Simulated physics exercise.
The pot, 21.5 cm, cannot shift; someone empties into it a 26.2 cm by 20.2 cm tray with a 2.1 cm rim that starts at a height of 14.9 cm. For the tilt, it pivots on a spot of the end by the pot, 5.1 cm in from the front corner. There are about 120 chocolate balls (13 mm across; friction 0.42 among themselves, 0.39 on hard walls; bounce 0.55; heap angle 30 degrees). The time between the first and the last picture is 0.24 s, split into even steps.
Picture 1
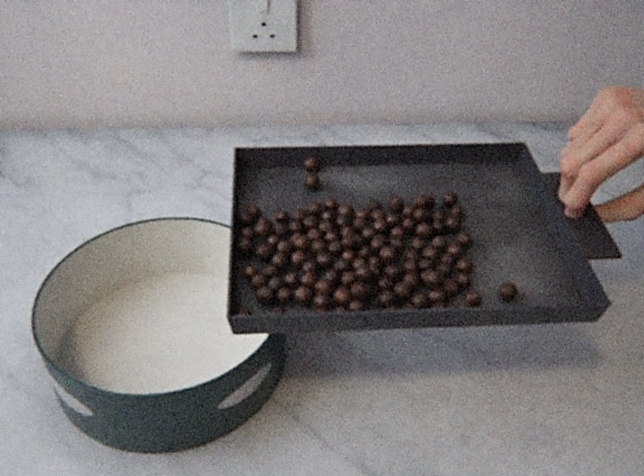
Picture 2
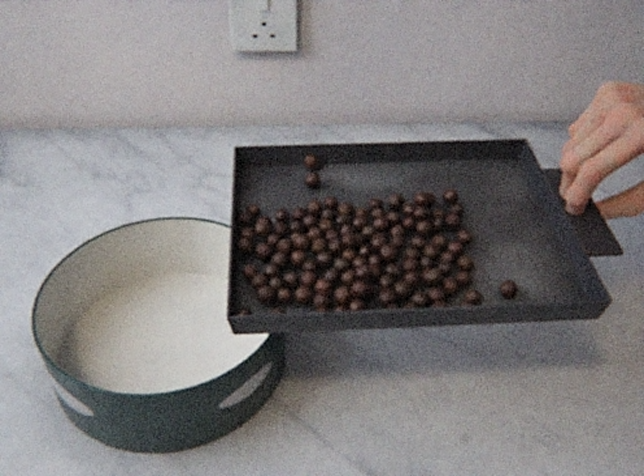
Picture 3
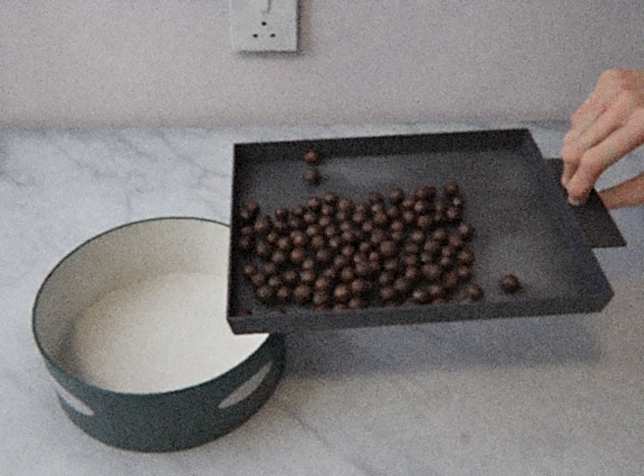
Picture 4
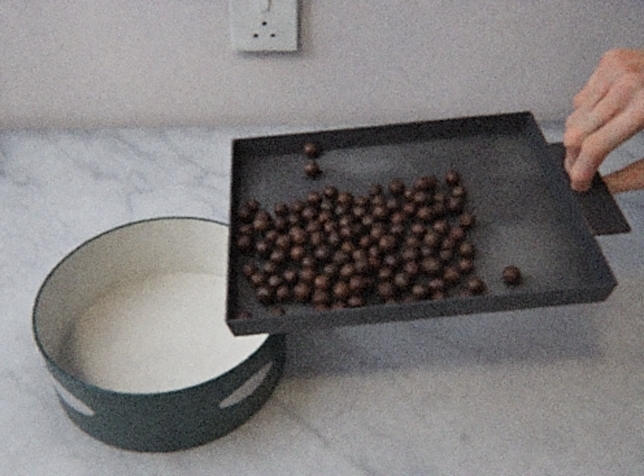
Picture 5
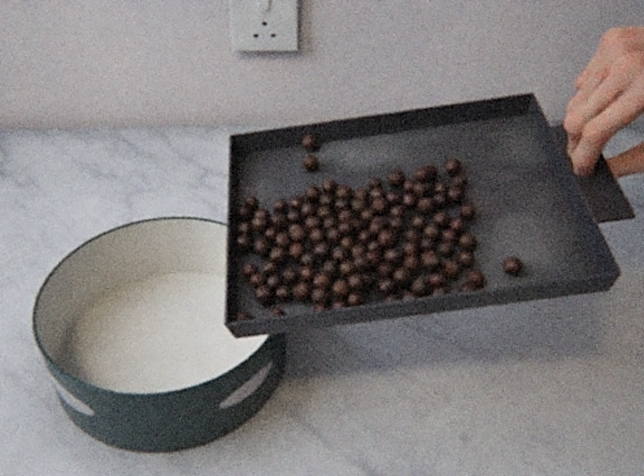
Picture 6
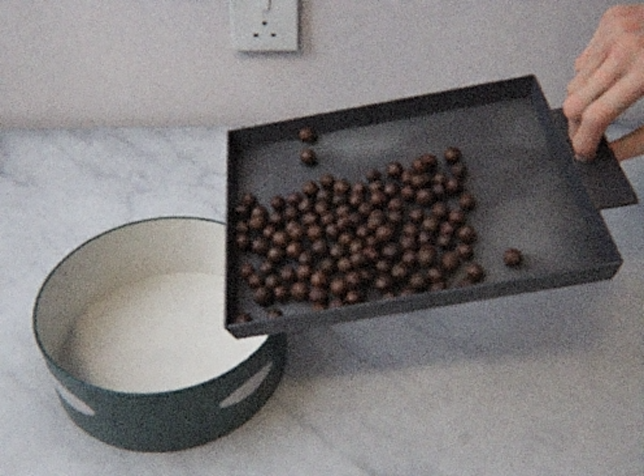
A hand raises the right end of a dark tray of brown balls beside a pot.
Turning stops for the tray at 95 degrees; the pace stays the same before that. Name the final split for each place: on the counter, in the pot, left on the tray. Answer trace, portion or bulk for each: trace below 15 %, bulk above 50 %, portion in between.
Counter: Bulk. Pot: Portion. Tray: Trace.
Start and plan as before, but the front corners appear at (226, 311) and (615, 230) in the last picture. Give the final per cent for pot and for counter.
Split: Pot = 95, counter = 5.
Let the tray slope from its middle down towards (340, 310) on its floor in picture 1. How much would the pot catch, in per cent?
Estimate: Near 0 per cent.
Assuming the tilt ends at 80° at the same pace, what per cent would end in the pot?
Around 0 in a hundred.
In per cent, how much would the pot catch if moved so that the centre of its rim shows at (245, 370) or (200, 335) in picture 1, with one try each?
100 and 80 %.
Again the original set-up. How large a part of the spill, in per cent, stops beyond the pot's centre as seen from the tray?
Share: Around 40 %.
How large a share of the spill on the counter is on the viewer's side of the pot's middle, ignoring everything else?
Some 100 per cent.
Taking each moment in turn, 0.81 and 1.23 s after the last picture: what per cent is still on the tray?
First 95, then 20.
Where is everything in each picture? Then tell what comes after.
In the first picture, tray tilt 0 degrees, front corners at (232, 314) and (605, 301); middle of the pieces at (366, 253); pot at (161, 295).
In the second picture, tray tilt 1 degrees, front corners at (232, 314) and (606, 298); middle of the pieces at (366, 252).
In the third picture, tray tilt 3 degrees, front corners at (231, 315) and (608, 291); middle of the pieces at (366, 248).
In the fourth picture, tray tilt 6 degrees, front corners at (230, 318) and (611, 281), lowest corner left front; middle of the pieces at (366, 243).
In the fifth picture, tray tilt 10 degrees, front corners at (230, 320) and (614, 270), lowest corner left front; middle of the pieces at (365, 238).
In the sixth picture, tray tilt 14 degrees, front corners at (229, 323) and (617, 259), lowest corner left front; middle of the pieces at (364, 233); pot at (163, 294).
Then, 0.49 s after the last picture, tilt 53 degrees; the tray holds 100 %, the pot 0 %.
Then, 0.81 s after the last picture, tilt 78 degrees; the tray holds 95 %, the pot 0 %.
Then, 1.23 s after the last picture, tilt 95 degrees; the tray holds 20 %, the pot 20 %.
In the end, counter 75 %, pot 25 %, tray 0 %.
